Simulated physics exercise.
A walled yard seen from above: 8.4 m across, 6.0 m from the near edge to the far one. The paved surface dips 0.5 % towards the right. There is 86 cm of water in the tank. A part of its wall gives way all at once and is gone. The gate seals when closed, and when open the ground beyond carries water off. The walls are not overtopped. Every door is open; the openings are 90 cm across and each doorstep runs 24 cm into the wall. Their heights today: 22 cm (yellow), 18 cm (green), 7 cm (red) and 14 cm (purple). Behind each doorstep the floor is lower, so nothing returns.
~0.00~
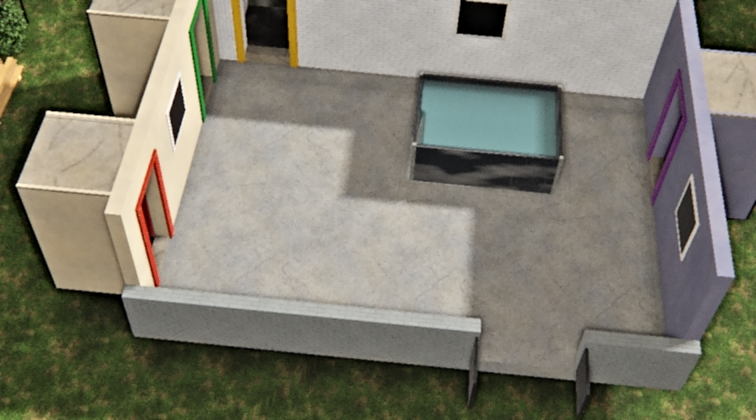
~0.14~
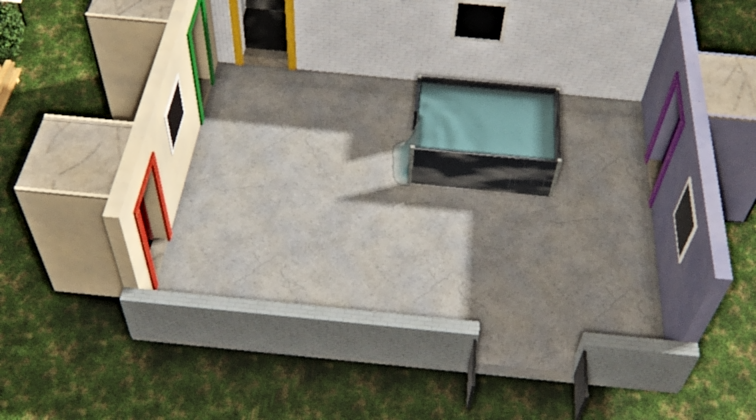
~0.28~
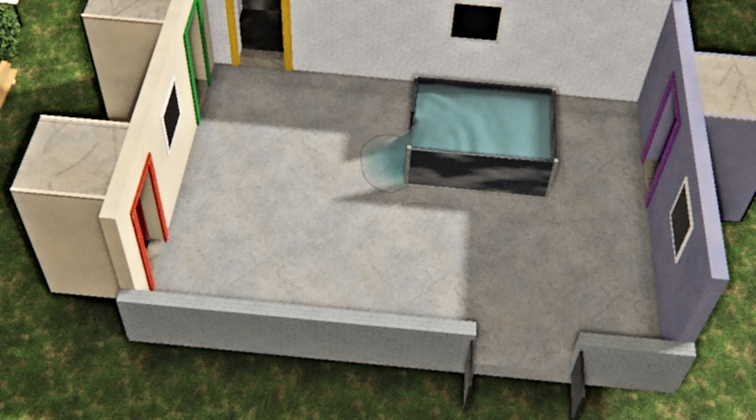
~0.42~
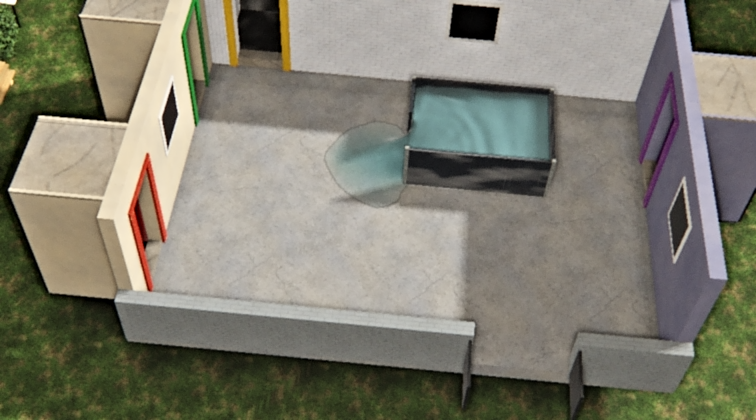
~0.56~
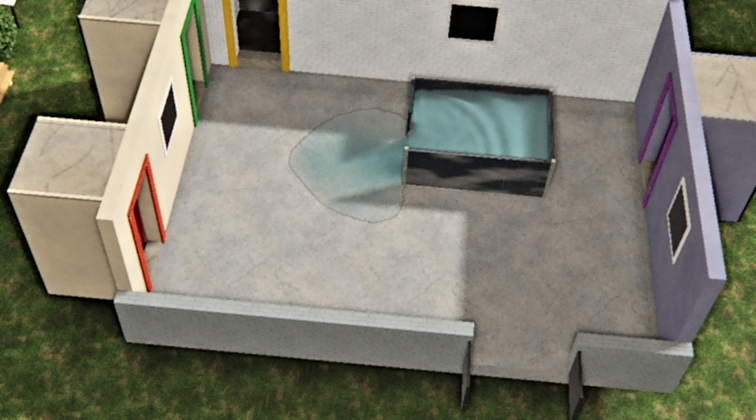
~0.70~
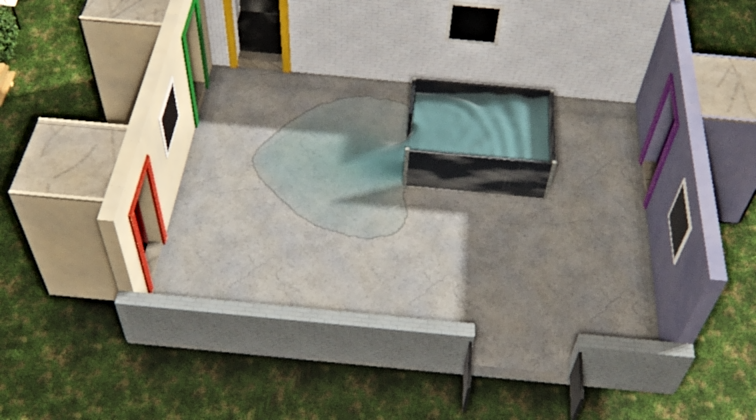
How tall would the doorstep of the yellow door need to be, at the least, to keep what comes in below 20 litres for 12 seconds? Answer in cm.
It would have to be roughly 15 cm high.
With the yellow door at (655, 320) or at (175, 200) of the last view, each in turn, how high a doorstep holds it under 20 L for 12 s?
Roughly 7.0 and 19 cm.
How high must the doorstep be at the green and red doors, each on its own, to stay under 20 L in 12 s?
About 20 cm at green and 15 cm at red.
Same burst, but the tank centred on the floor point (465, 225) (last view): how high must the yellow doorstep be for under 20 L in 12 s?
Some 15 cm.
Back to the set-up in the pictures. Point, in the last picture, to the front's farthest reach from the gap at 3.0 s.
Around (143, 319).
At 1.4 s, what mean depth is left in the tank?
Some 62 cm.
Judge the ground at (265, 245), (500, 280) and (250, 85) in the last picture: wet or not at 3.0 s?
In turn: Wet, still dry, wet.
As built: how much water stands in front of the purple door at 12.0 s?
About 10.5 cm.
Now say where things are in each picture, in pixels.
In the first frame, the tank at (489, 118) is whole and still, 86 cm deep; the yellow door at (265, 25) is dry.
In the second frame, water pours out at (414, 153) and has run 0.3 m, to (396, 158); about 8 cm deep outside, 86 cm at the back.
In the third frame, the gap is at (410, 154), the front 0.9 m out at (364, 156); the back of the tank holds 86 cm.
In the fourth frame, the gap is at (408, 155), the front 1.5 m out at (329, 160); the back of the tank holds 86 cm.
In the fifth frame, the front is at (294, 165), 2.1 m from the gap at (408, 156); 3.9 m2 of floor is wet, 86 cm left at the back.
In the sixth frame, the front is at (259, 165), 2.7 m from the gap at (409, 156); 6.2 m2 of floor is wet, 80 cm left at the back; the yellow door at (258, 31), 3.8 m from the gap, is still 1.6 m from the nearest water.
After 1.4 s water covers 35 % of the floor, deepest (40 cm) near (394, 165); 3 cm at the yellow door, 0 litres in over its 22 cm doorstep.
After 3.0 s water covers 45 % of the floor, deepest (33 cm) near (143, 319); 23 cm at the yellow door, 1 litre in over its 22 cm doorstep.
After 12.0 s water covers 100 % of the floor, deepest (12 cm) near (550, 172); 7 cm at the yellow door, 2 litres in over its 22 cm doorstep.
At the yellow door as built, the water arrived by 1.4 s and peaked near 23 cm at 3.0 s.
With a doorstep of 14 cm, 26 litres would have come in within the 12 s; with 16.5 cm, 13 litres. So under 20 litres takes about 15 cm.
